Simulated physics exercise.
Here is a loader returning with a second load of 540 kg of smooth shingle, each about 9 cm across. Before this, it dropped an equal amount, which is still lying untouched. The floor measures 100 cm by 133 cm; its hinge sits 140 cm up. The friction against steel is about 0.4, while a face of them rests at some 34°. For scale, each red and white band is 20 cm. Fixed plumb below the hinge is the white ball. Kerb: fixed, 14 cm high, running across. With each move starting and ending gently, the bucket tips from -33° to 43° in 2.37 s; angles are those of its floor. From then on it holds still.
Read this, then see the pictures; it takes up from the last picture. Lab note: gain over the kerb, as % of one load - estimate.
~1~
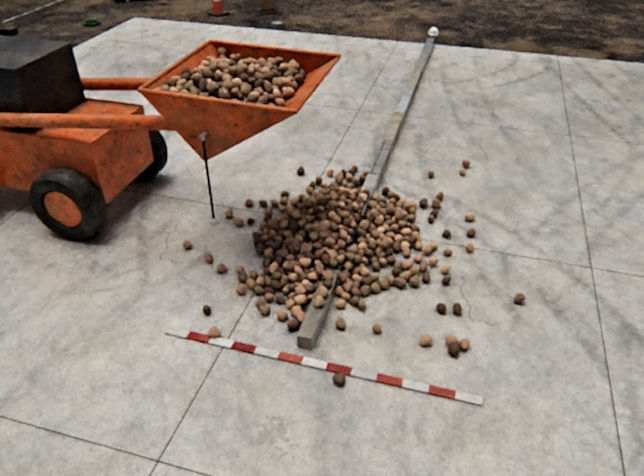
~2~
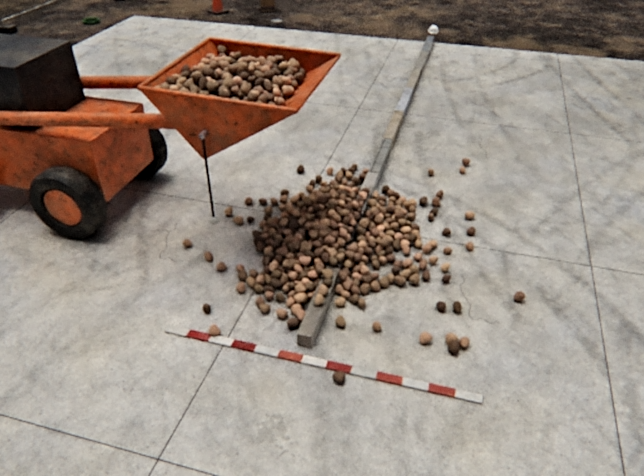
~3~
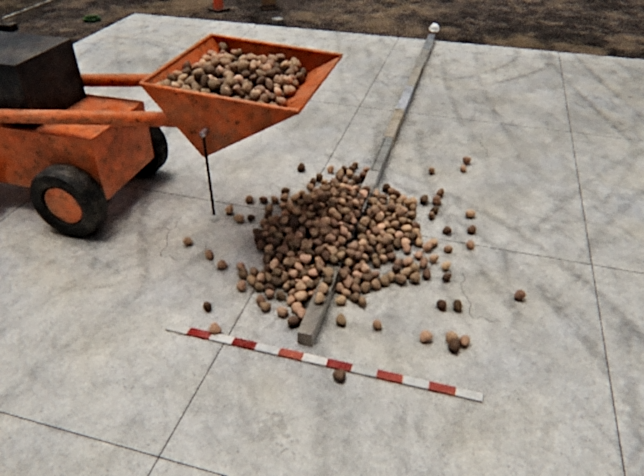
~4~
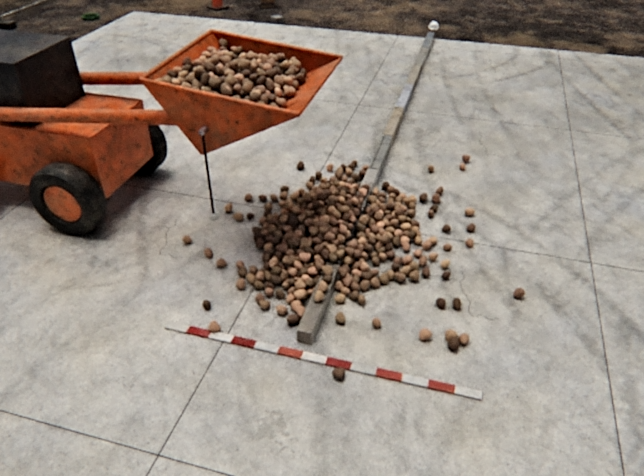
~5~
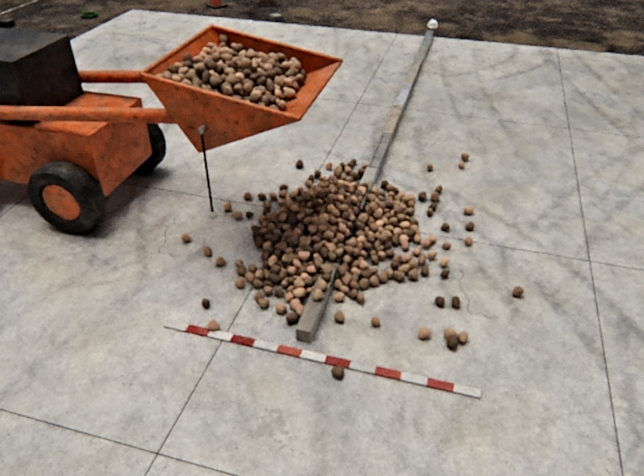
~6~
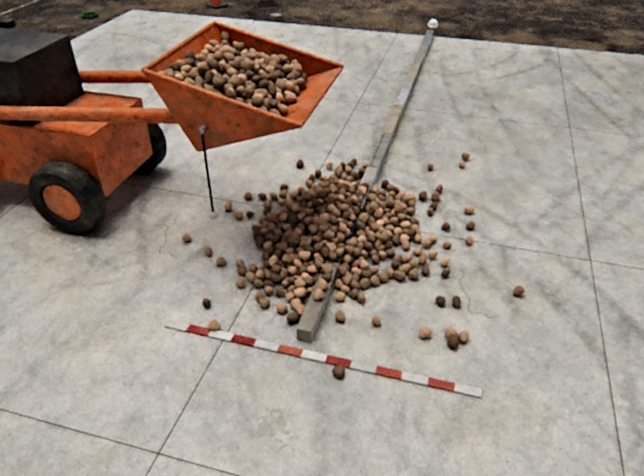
Gain: About 49 %.
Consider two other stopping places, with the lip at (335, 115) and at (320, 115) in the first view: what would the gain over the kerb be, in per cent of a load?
Roughly 90 and 75 percent, in that order.
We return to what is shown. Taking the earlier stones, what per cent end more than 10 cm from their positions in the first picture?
Estimate: 20 %, roughly.
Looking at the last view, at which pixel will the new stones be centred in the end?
In the last view, somewhere near (345, 225).
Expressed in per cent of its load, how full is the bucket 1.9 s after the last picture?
5 % still inside.
Then, 1.2 s after the last picture the floor is at 31°; in per cent of one load, 82 in the bucket, 89 on this side of the kerb, 29 over the kerb; the foremost stones are at (470, 279).
Then, 1.9 s after the last picture the floor is at 43°; in per cent of one load, 4 in the bucket, 134 on this side of the kerb, 62 over the kerb; the foremost stones are at (470, 279).
Then, 2.2 s after the last picture the floor is at 43°; in per cent of one load, 0 in the bucket, 123 on this side of the kerb, 77 over the kerb; the foremost stones are at (472, 276).
Then, 5.1 s after the last picture the floor is at 43°; in per cent of one load, 0 in the bucket, 122 on this side of the kerb, 78 over the kerb; the foremost stones are at (482, 284). Net gain over the kerb, 49.
